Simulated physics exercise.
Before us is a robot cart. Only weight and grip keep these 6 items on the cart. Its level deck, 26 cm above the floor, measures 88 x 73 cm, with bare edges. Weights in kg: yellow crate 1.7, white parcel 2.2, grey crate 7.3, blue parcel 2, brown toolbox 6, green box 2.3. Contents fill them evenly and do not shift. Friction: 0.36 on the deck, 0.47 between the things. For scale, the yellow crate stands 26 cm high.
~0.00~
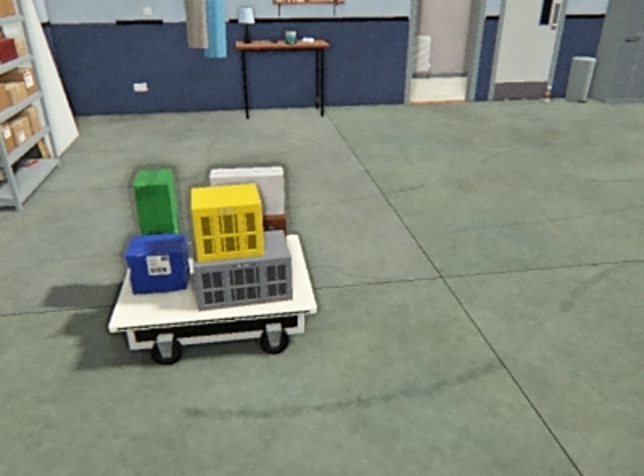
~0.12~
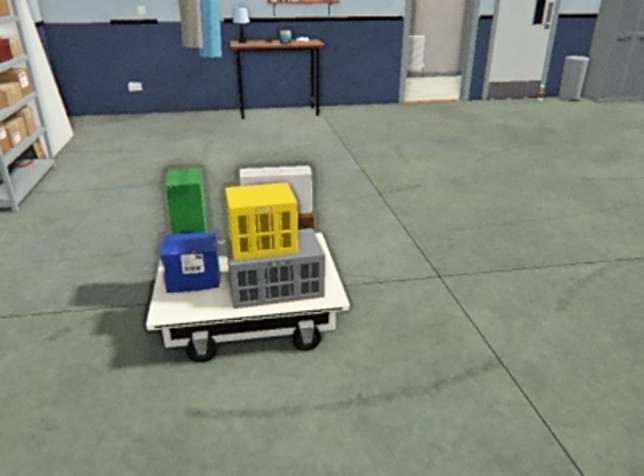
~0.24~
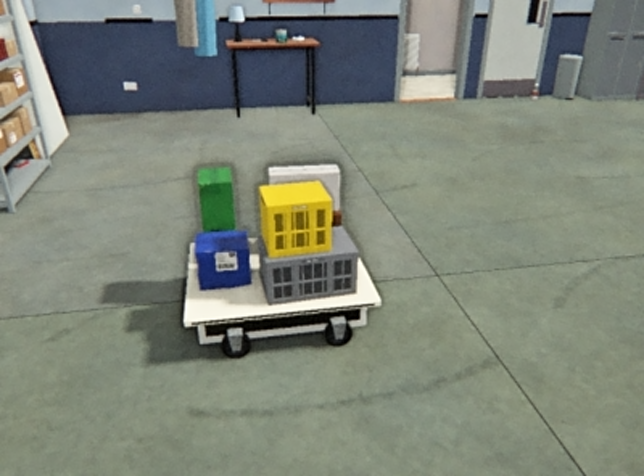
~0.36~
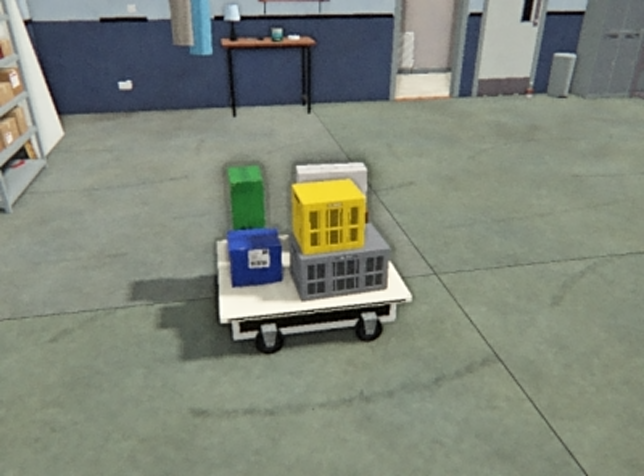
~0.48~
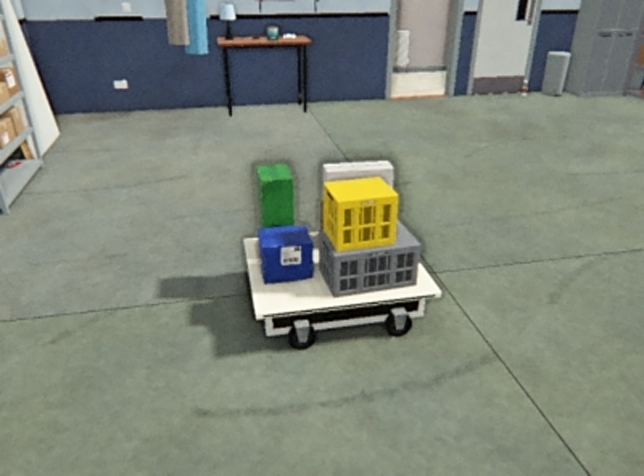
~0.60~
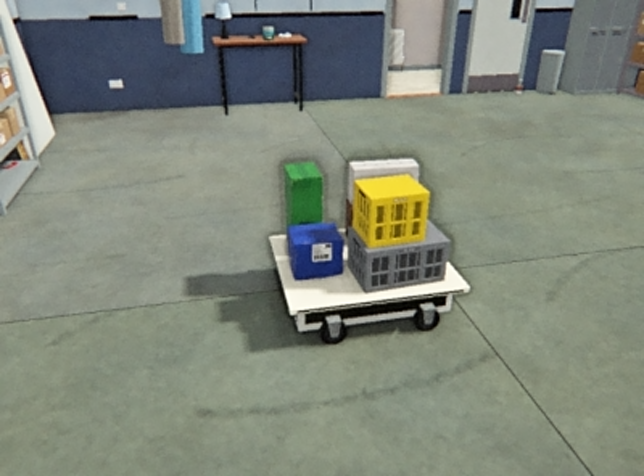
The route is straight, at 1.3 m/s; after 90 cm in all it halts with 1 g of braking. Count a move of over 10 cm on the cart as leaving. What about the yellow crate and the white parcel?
The yellow crate gets shifted; the white parcel gets shifted.
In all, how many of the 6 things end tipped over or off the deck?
In all, 0.
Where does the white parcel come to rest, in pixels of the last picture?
At about (445, 178).
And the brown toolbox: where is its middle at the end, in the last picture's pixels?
At about (437, 214).
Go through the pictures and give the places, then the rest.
The first frame shows cart 0 cm along; yellow crate (228, 222); white parcel (248, 192).
The second frame shows cart 16 cm along; green box (189, 218).
The third frame shows cart 31 cm along; grey crate (307, 264); blue parcel (224, 259).
The fourth frame shows cart 47 cm along; green box (248, 214).
The fifth frame shows cart 62 cm along; grey crate (368, 258); blue parcel (285, 254).
The sixth frame shows cart 78 cm along; yellow crate (389, 210); white parcel (383, 183).
After 0.80 s, cart 98 cm along; white parcel slid 4 cm near (423, 179); yellow crate slid 4 cm near (434, 206); green box slid 4 cm.
After 0.90 s, cart 99 cm along, stopped; white parcel slid 12 cm near (436, 178); yellow crate slid 12 cm near (449, 205); blue parcel slid 11 cm.
At rest (1.4 s), not toppled but over 10 cm from the start, yellow crate, white parcel, grey crate, blue parcel, brown toolbox and green box. In the last view, yellow crate near (460, 204), white parcel near (445, 178).
